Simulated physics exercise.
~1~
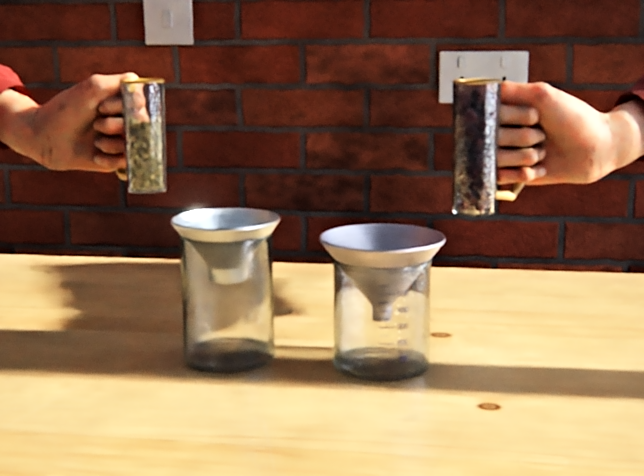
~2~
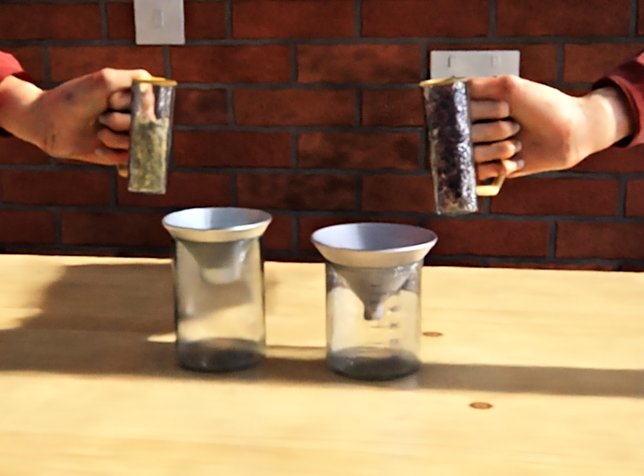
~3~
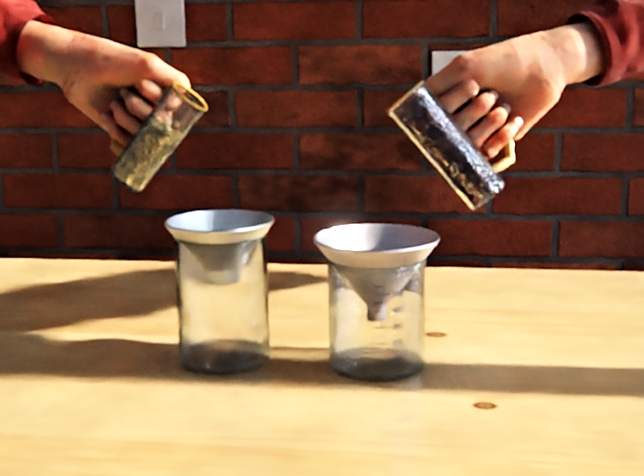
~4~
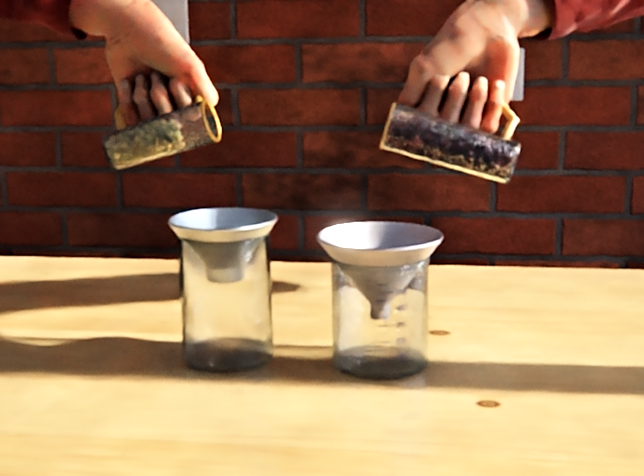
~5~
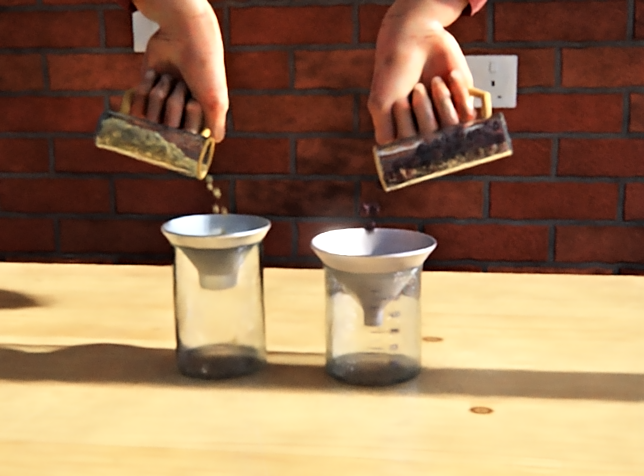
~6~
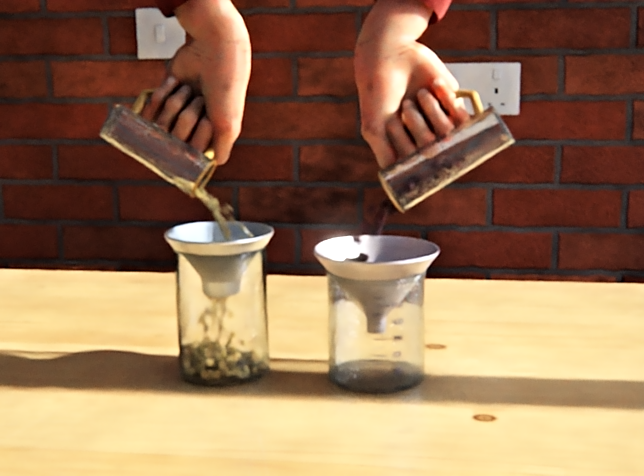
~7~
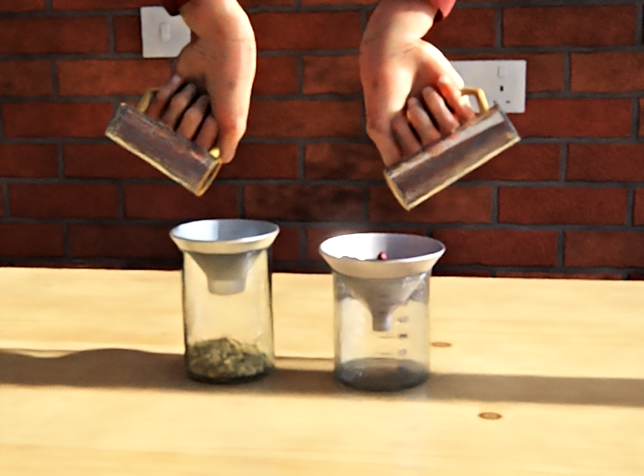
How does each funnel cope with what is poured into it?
The left funnel runs clear, letting all the greenish bits drop into its jar. The right funnel gets blocked, so the dark bits stay in it and none reach the jar below.
